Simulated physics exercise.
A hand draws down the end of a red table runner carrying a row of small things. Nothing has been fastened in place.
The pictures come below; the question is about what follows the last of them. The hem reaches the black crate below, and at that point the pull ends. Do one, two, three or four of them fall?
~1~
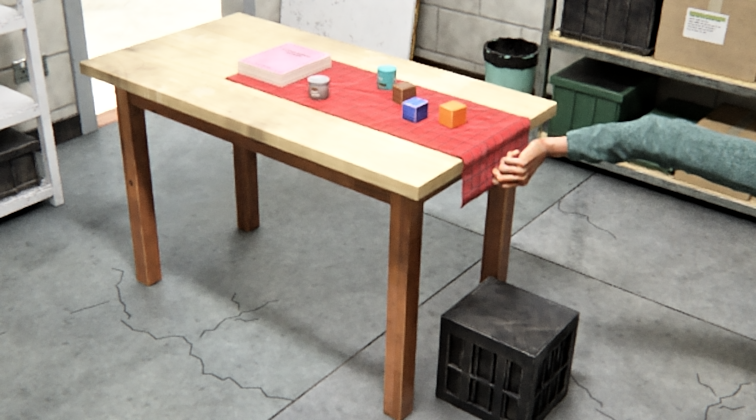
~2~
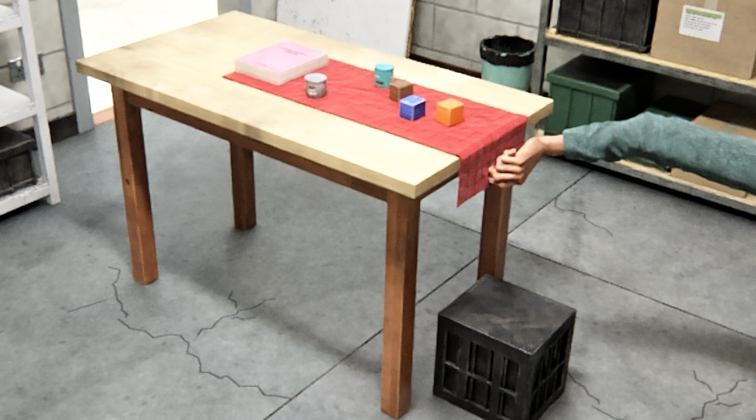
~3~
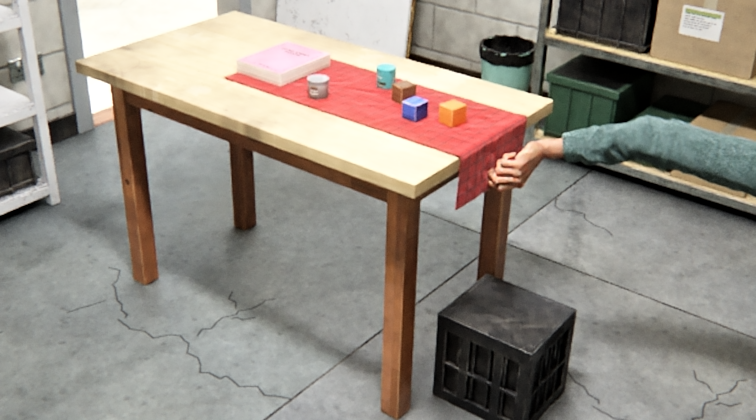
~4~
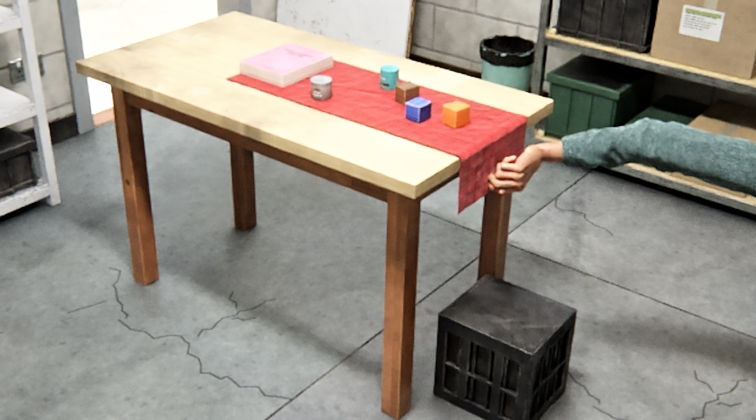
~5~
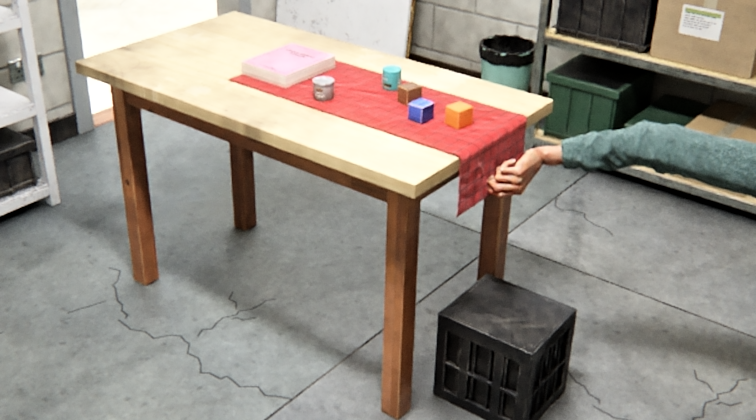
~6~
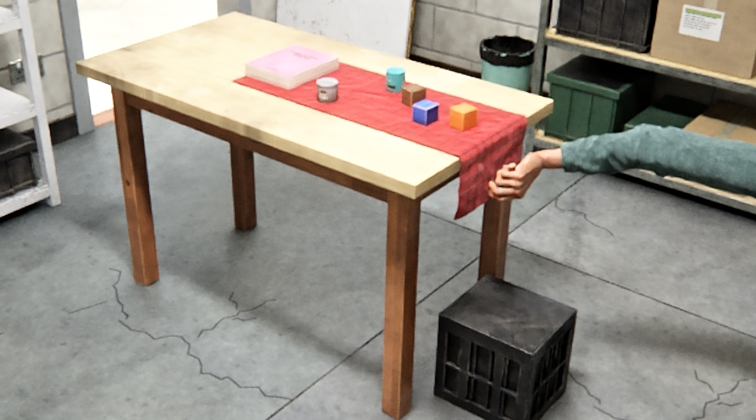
It is three.
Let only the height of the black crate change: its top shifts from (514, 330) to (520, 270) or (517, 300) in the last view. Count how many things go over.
1 and 2.
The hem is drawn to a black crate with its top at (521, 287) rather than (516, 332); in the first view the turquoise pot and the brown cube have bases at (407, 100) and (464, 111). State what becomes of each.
The turquoise pot stays on; the brown cube falls.
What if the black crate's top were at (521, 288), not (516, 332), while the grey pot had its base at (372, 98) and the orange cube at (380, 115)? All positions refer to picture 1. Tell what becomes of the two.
Grey pot stays, orange cube stays.
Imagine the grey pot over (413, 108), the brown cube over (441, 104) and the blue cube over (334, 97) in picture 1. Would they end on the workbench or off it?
Start with the grey pot, which is lost; next the brown cube, which is lost; last the blue cube, which is kept.
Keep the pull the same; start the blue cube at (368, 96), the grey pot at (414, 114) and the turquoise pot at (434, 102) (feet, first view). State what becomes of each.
The blue cube will stay where it is, the grey pot will end up down, and the turquoise pot will end up down.
Soon after, hem near (489, 230); all still up.
After that, hem near (487, 268); orange cube and blue cube gone.
And then, hem on the crate; orange cube, blue cube and brown cube gone.
In the end, hem on the crate; orange cube, blue cube and brown cube gone. The workbench loses three.
